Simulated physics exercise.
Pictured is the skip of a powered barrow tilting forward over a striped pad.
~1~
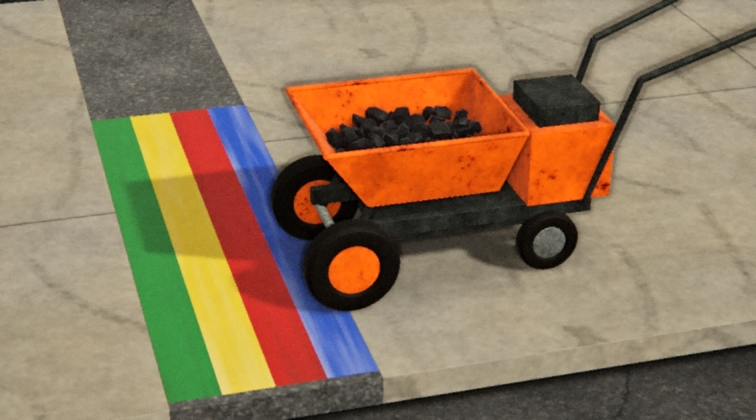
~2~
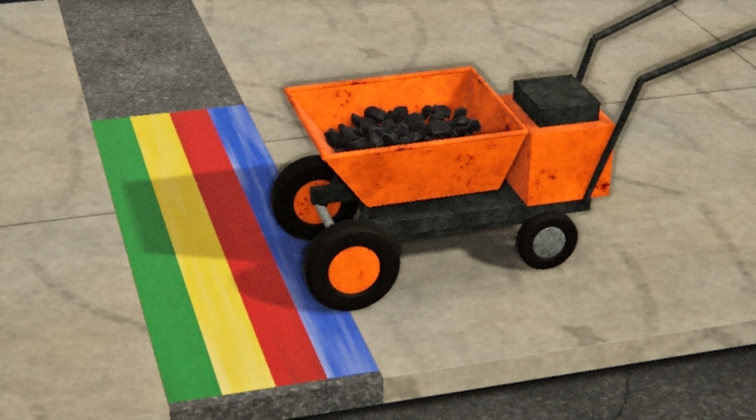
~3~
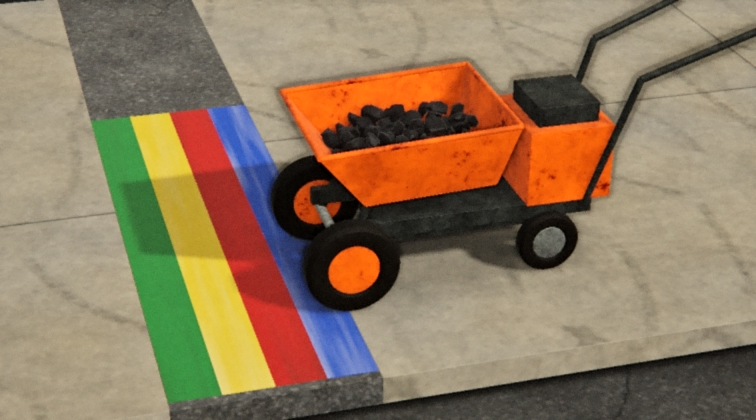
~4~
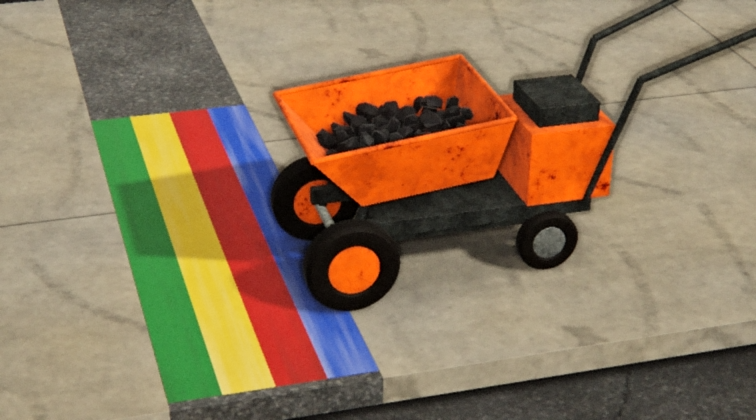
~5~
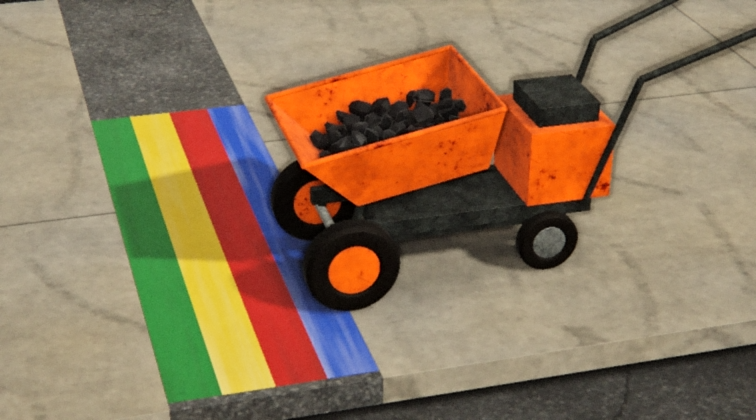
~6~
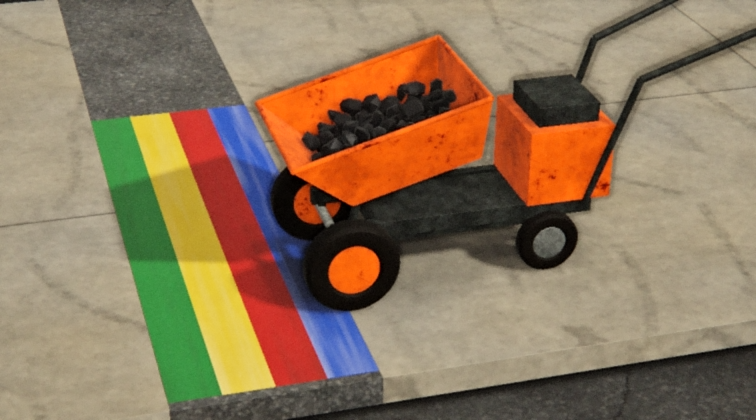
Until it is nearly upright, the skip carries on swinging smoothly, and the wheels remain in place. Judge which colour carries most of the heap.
The colour carrying most is green.
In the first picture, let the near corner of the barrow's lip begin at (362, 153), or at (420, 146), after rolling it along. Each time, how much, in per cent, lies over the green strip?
The shares come out close to 30 and 10 per cent, in that order.
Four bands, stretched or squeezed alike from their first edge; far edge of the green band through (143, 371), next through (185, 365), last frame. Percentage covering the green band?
In order, 40 % and 40 %.
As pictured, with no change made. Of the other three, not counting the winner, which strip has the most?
Second place goes to the strip in yellow.
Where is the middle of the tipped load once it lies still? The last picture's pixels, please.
Somewhere around (156, 290) in the final view.
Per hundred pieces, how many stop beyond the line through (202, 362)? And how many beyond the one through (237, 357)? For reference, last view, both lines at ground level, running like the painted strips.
I'd say some 70 in a hundred, and after that 90 in a hundred.
Soon after the last picture, skip tipped steeply; all in the skip.
A little later, skip tipped right over; nearly all in the skip; a small part over the yellow strip; a stray few over the green strip.
Later still, skip tipped right over; a small part in the skip; a small part over the yellow strip; about a third over the green strip; about a third off the paint.
At rest, skip tipped right over; none over the blue strip; none over the red strip; about a quarter over the yellow strip; about a third over the green strip; about a third off the paint.
